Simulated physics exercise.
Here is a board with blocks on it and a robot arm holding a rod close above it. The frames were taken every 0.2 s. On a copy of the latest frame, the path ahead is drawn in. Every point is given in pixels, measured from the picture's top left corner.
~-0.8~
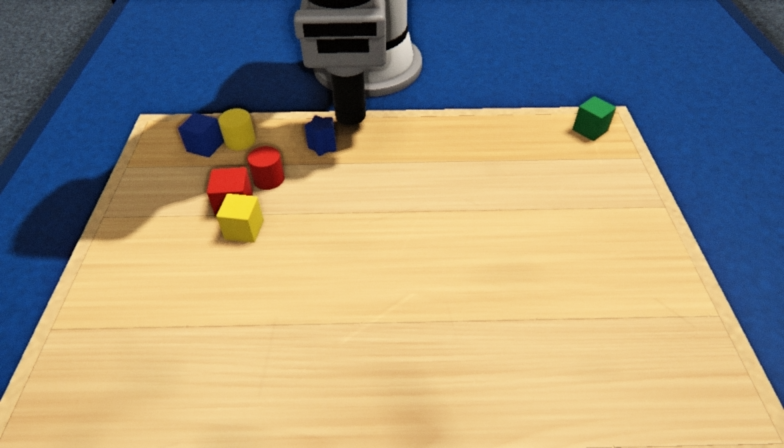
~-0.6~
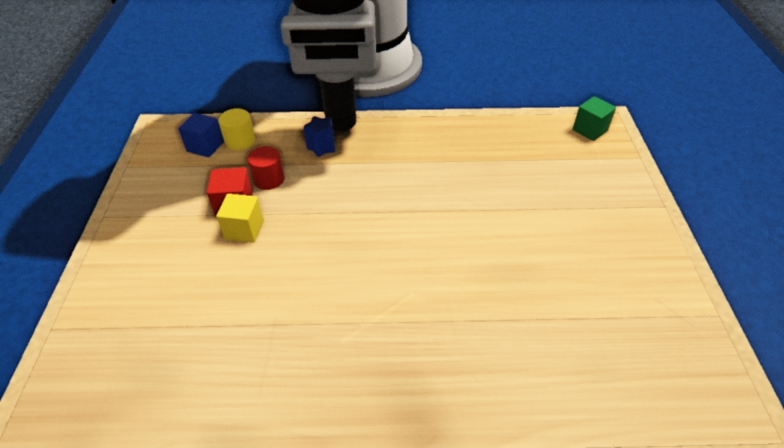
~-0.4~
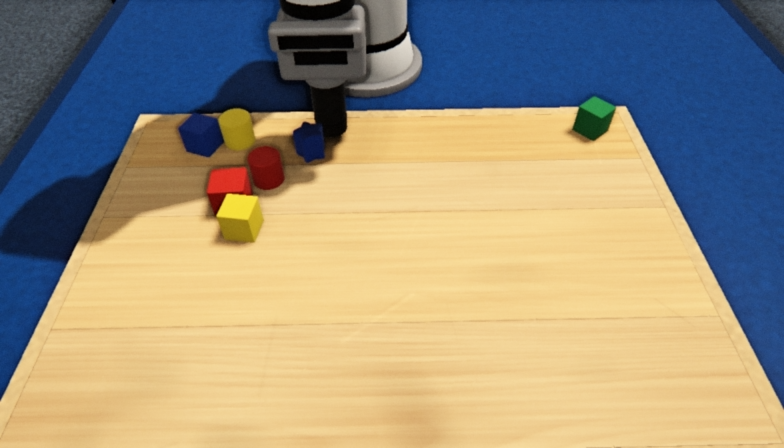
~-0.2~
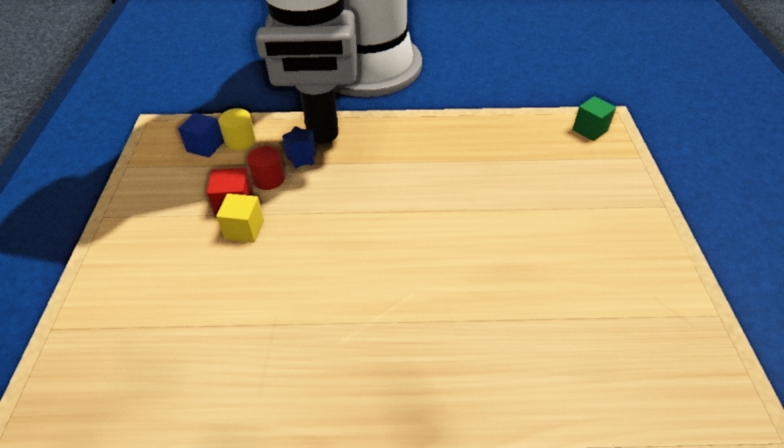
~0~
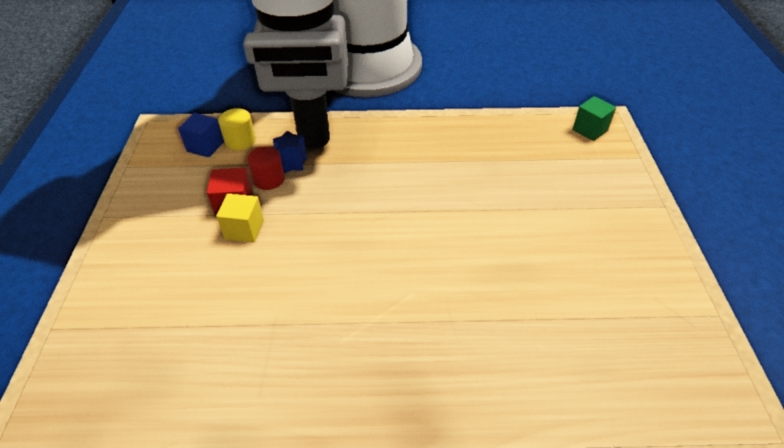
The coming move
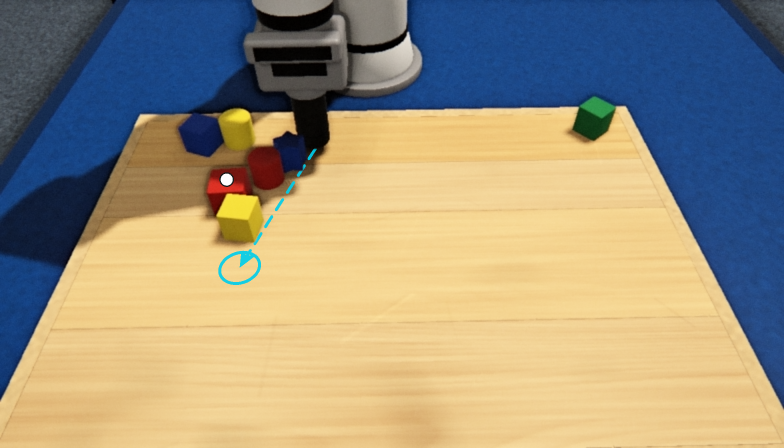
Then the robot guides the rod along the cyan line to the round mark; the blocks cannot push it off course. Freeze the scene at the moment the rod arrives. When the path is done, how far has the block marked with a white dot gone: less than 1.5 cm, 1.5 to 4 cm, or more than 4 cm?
Once the path is done, the block marked with a white dot lies 1.5 to 4 cm from its present place.
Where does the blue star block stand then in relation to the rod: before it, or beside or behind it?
Final position: To the side or behind.
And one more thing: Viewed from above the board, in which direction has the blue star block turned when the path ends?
I'd predict that, seen from above, the blue star block rotates clockwise.
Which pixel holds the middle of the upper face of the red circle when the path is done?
Put as a pixel place, it's (224, 165).
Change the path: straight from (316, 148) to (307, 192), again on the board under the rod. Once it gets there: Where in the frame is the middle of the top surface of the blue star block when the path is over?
Top centre: (274, 151).
Drawn move, from (316, 148) to (240, 268); the dot is on the red four-sided block.
The first path, step by step. One third of the way, rod (291, 175); red four-sided block (206, 186), turned 60° anticlockwise; red circle (231, 165); blue star block (258, 169), turned 40° clockwise.
Two thirds of the way, rod (265, 215); red four-sided block (199, 188), turned 70° anticlockwise; yellow four-sided block (223, 215), turned 25° clockwise; red circle (224, 165); blue star block (239, 182), turned 85° clockwise.
At the end, rod (237, 259); red four-sided block (199, 188), turned 70° anticlockwise; yellow four-sided block (202, 230), turned 100° clockwise; red circle (224, 165); blue star block (239, 182), turned 85° clockwise.
